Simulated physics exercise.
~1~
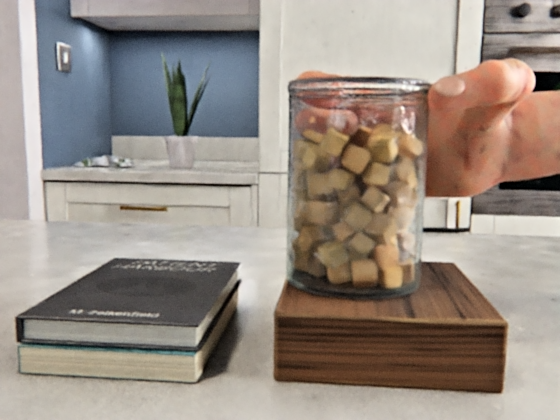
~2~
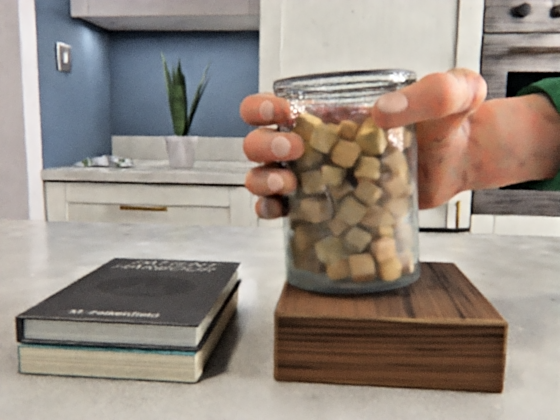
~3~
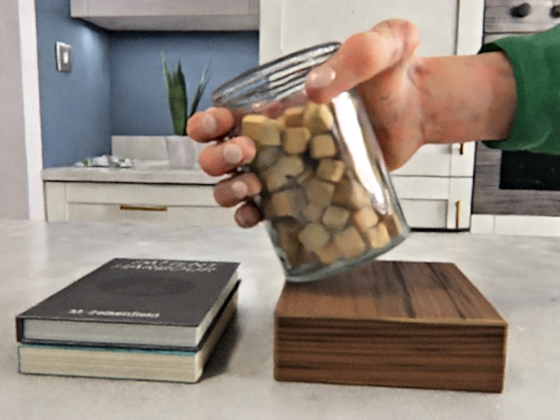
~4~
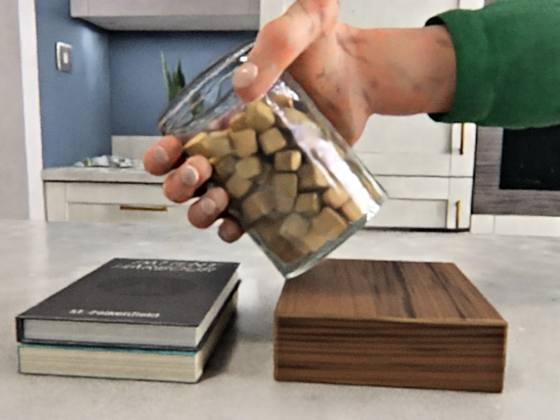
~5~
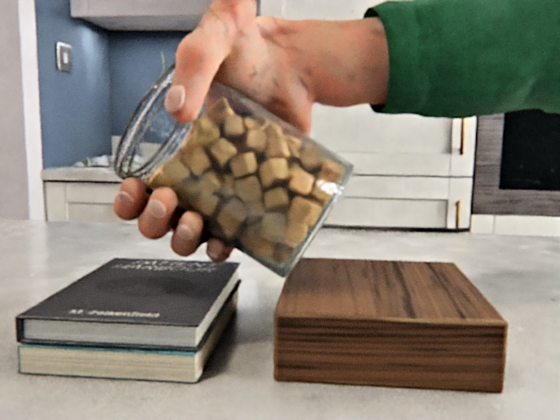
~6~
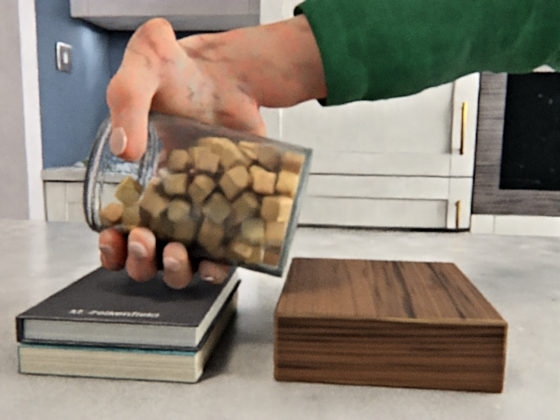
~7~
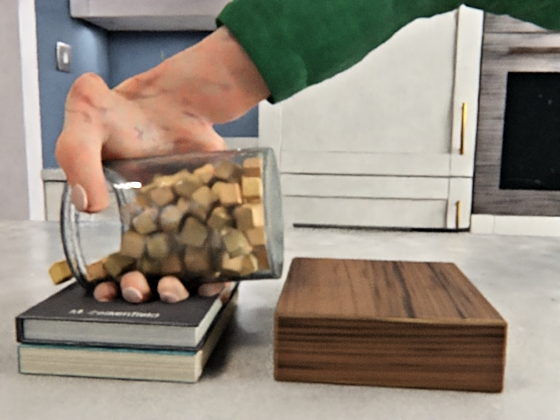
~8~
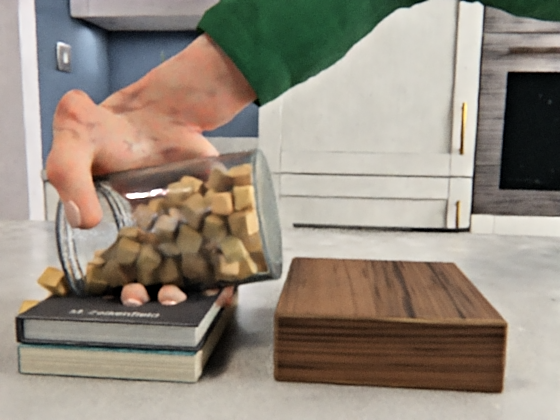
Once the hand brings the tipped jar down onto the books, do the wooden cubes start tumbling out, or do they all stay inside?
They start tumbling out. A few cubes spill from the mouth at the left edge of the books, though most are still in the jar.
